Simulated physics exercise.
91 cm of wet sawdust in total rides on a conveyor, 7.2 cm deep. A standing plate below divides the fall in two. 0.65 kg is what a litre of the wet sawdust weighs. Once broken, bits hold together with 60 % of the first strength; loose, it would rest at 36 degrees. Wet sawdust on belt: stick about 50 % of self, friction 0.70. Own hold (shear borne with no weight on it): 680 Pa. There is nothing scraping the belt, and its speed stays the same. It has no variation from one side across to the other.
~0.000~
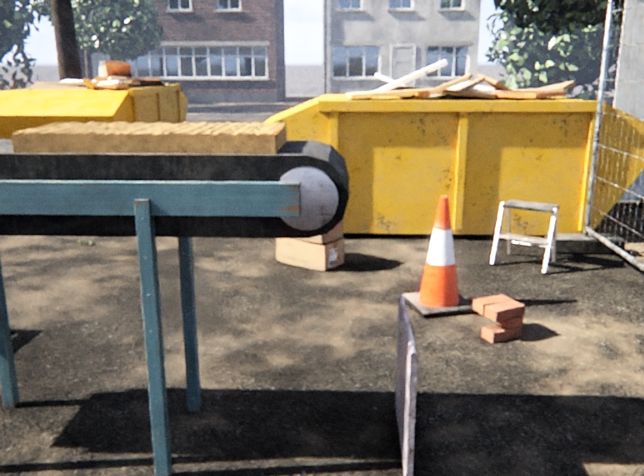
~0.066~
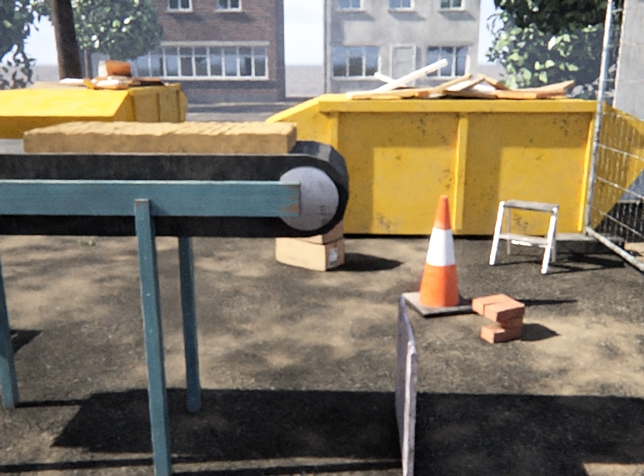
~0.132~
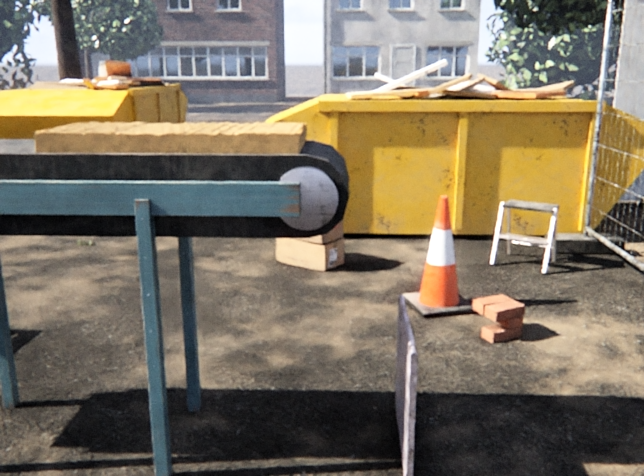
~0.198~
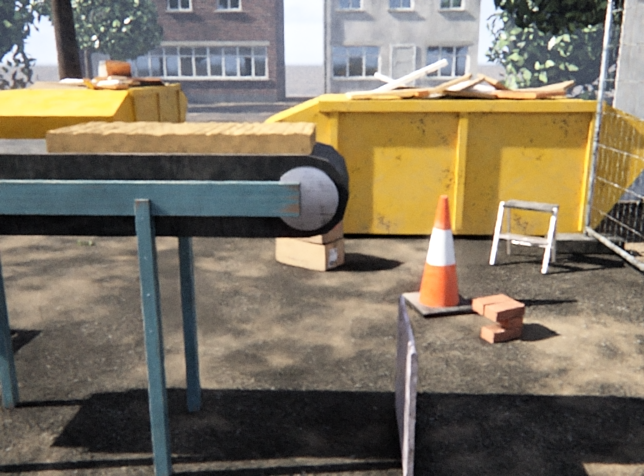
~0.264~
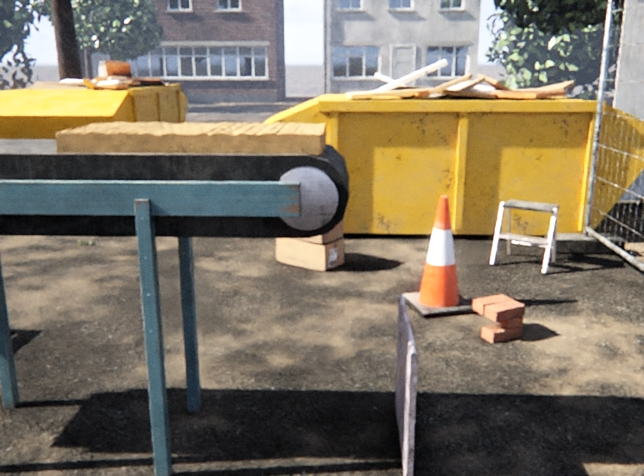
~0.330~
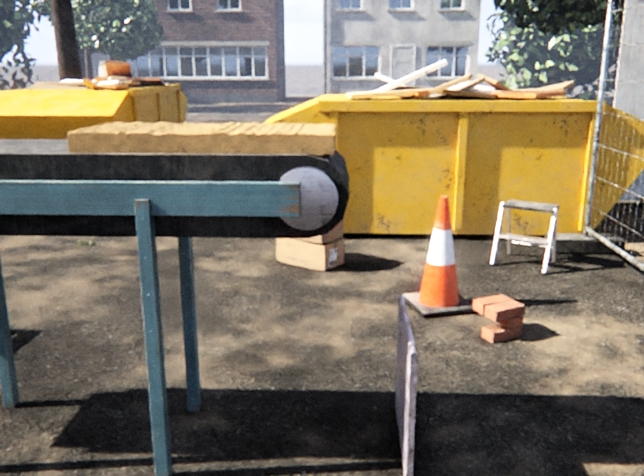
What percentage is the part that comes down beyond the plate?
29 %.
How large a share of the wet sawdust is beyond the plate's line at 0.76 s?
Near 3 % then.
After 0.76 s, 3 % is beyond the plate's line.
After 1.27 s, 13 % is beyond the plate's line.
After 1.79 s, 25 % is beyond the plate's line.
After 2.30 s, 29 % is beyond the plate's line.
After 3.64 s, 29 % is beyond the plate's line.
